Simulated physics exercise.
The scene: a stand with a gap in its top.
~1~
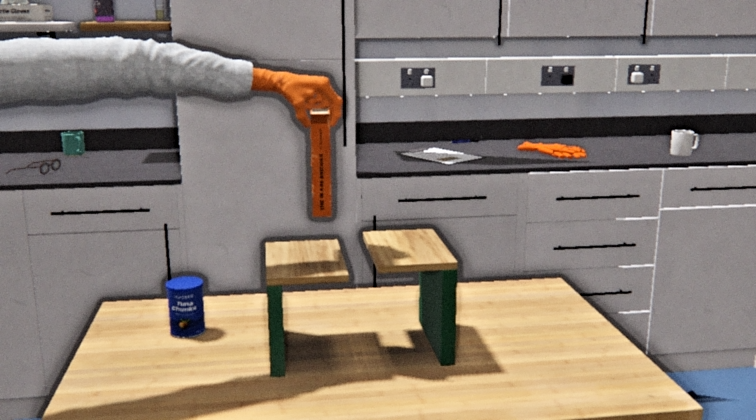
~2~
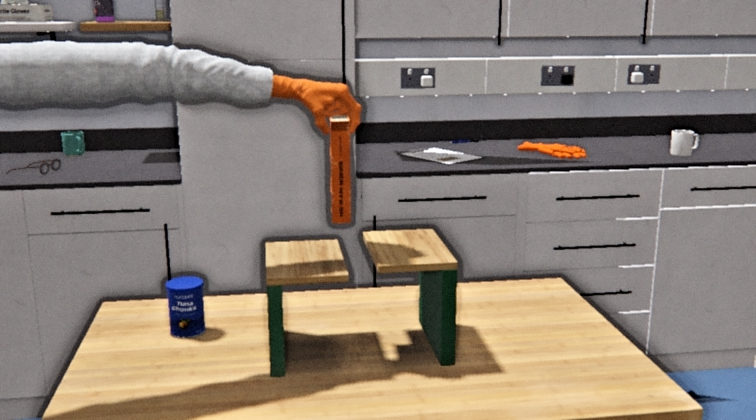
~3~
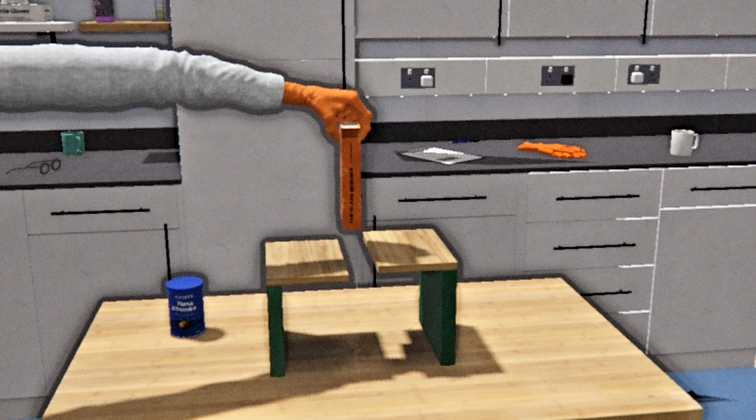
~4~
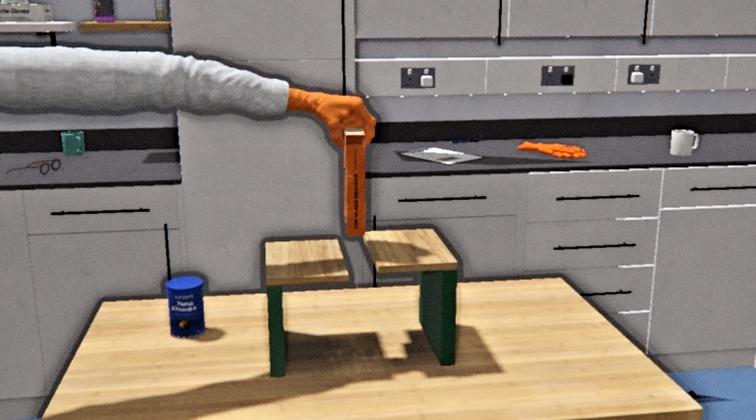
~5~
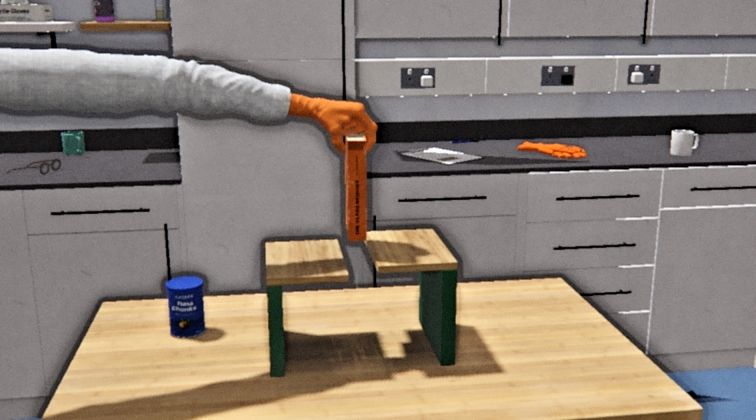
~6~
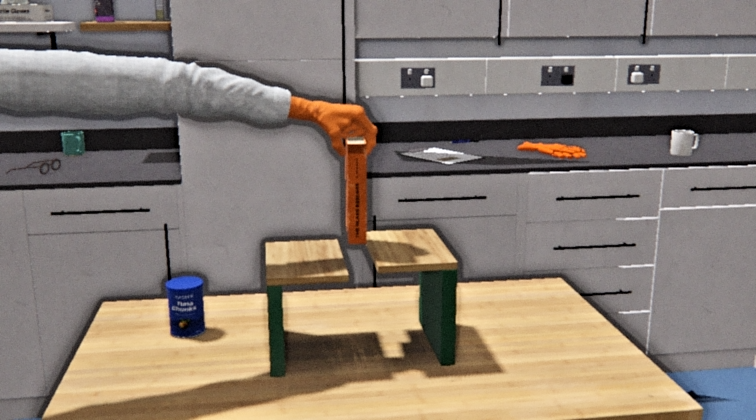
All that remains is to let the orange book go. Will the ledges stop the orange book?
Outcome: The book reaches the table.
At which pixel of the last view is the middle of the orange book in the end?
Near (357, 303).
Then, 0.20 s on from there, orange book shifted a little near (356, 210).
Then, 0.30 s on from there, orange book shifted about its own width near (357, 277).
Then, 0.40 s on from there, orange book shifted well along near (357, 292).
Then, 0.50 s on from there, orange book shifted well along near (357, 303).
In the end, moved from the start, orange book; blue tin unmoved. At the end, from the last picture's camera, orange book near (357, 303). The book drops through.
